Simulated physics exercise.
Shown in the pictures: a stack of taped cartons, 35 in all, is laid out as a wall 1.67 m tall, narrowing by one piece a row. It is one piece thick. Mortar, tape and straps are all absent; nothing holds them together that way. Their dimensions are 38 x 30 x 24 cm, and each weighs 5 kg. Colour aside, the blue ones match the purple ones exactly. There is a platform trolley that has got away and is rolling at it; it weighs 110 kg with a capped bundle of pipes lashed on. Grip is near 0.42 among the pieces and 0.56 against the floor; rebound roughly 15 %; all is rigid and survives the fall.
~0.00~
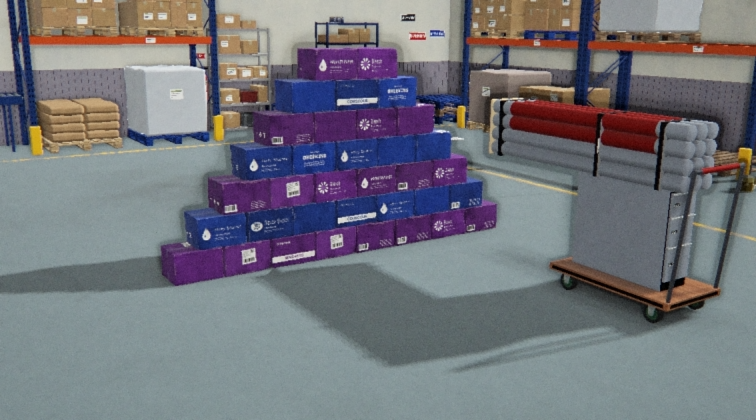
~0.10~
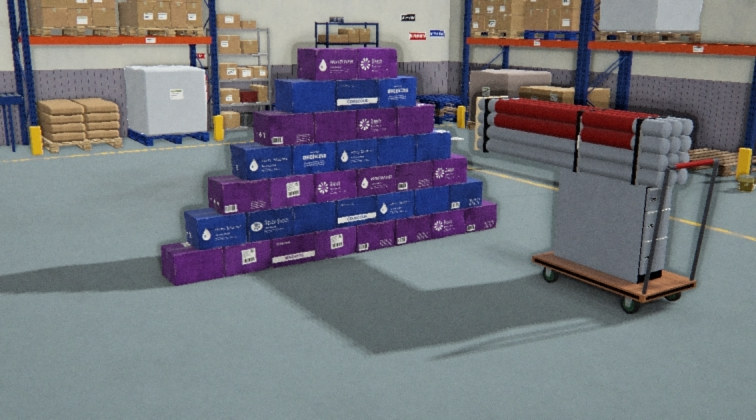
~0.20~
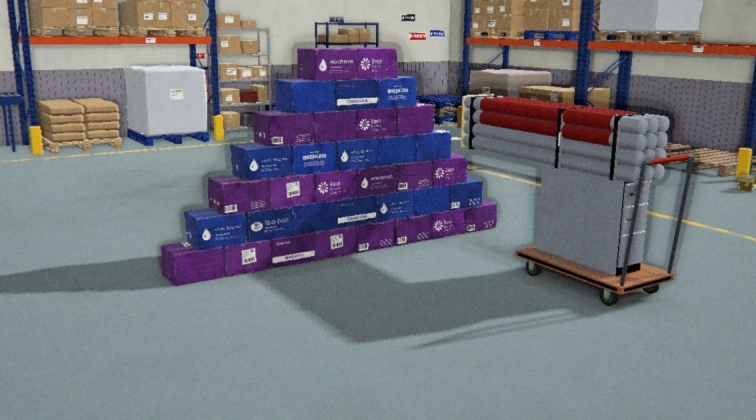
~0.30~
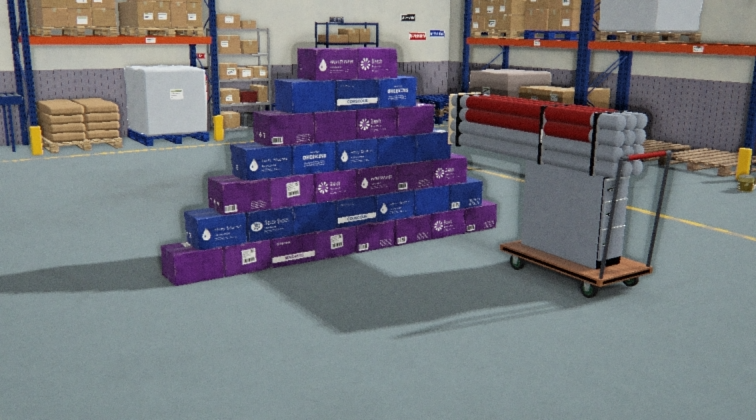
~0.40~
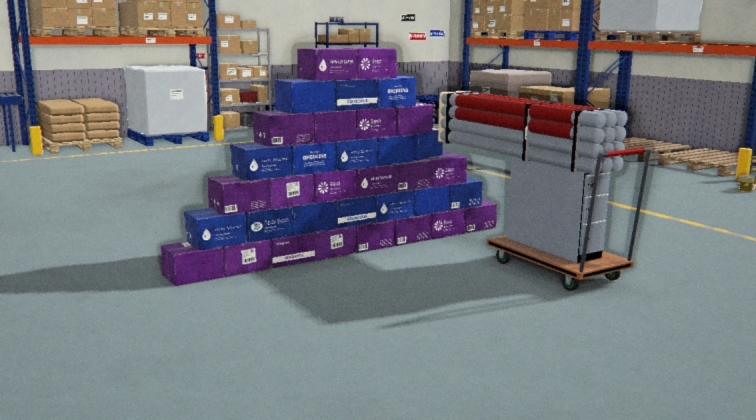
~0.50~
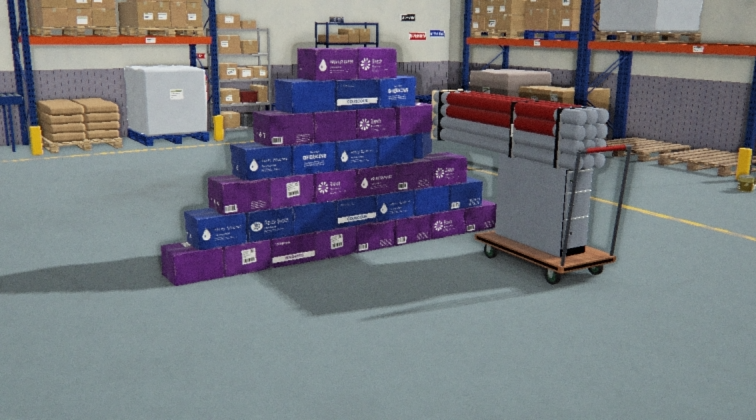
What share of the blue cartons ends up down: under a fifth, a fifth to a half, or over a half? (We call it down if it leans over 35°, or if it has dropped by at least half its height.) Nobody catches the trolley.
Under a fifth.
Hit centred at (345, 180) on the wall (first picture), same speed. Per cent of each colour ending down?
Purple 40, blue 60 per cent.
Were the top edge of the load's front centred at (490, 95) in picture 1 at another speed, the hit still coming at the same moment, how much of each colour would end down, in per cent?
Purple 0%, blue 0%.
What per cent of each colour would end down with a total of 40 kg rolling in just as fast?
Result: Purple 0, blue 0 %.
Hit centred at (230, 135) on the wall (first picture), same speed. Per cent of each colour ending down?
Purple 0 %, blue 0 %.
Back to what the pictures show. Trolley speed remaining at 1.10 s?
About 0.8 m/s.
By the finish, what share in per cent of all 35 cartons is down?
Roughly 0 percent.
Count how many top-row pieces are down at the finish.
Count: 0.
After 0.86 s, load 84 cm past the wall's line, still rolling; none of the 15 blue cartons down (0 of 35 in all colours); top blue carton unmoved.
After 0.96 s, load 95 cm past the wall's line, still rolling; none of the 15 blue cartons down (0 of 35 in all colours); top blue carton unmoved.
After 1.10 s, load 1.07 m past the wall's line, still rolling; none of the 15 blue cartons down (0 of 35 in all colours); top blue carton unmoved.
After 1.32 s, load 1.18 m past the wall's line, still rolling; none of the 15 blue cartons down (0 of 35 in all colours); top blue carton unmoved.
At rest (1.9 s), load 1.18 m past the wall's line, still rolling; none of the 15 blue cartons down (0 of 35 in all colours); top blue carton unmoved; top purple carton unmoved. That is 0 per cent. As the last picture would show them, middles, top blue carton near (348, 93), top purple carton near (327, 64).
